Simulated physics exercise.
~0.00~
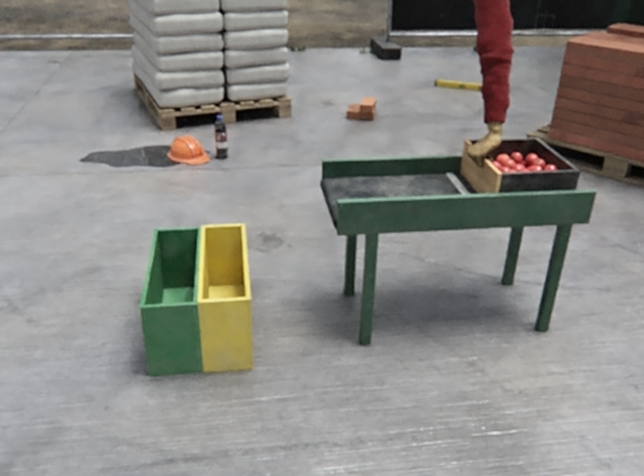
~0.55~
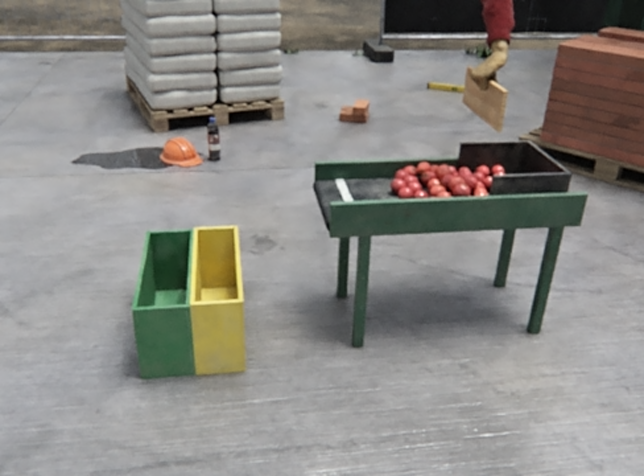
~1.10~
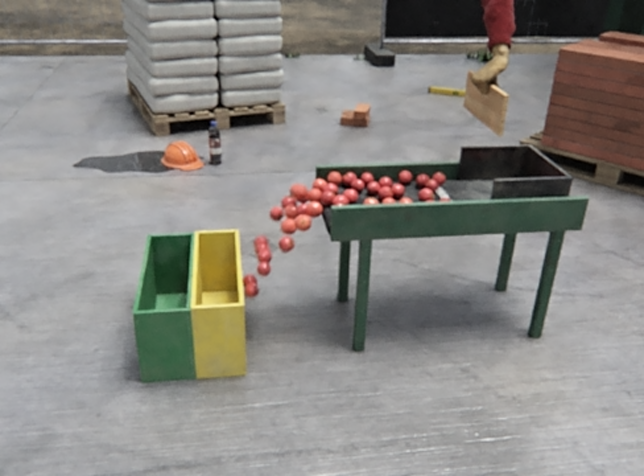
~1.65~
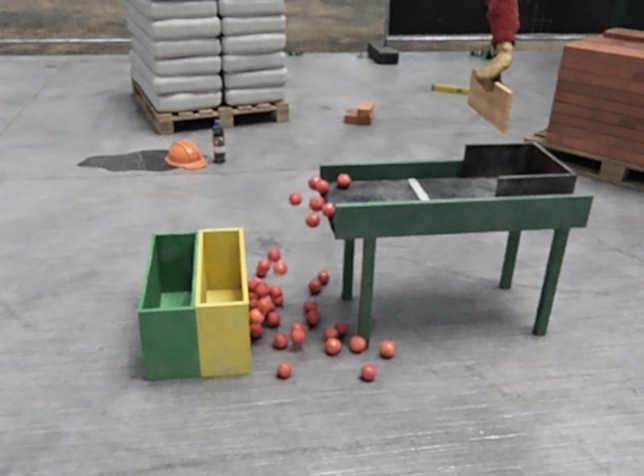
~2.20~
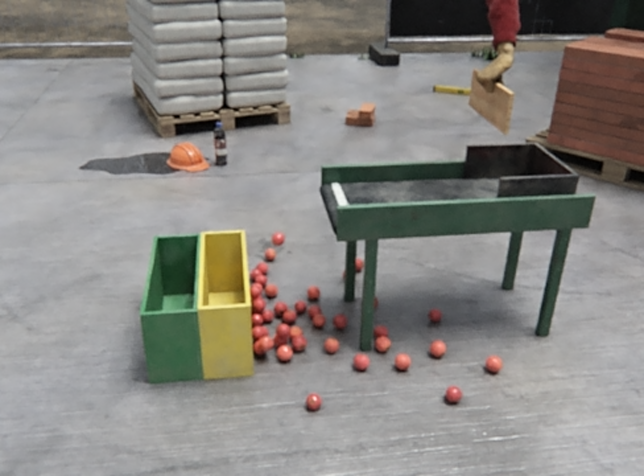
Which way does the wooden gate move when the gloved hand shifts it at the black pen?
The gate moves up, lifted clear of the pen by the gloved hand.
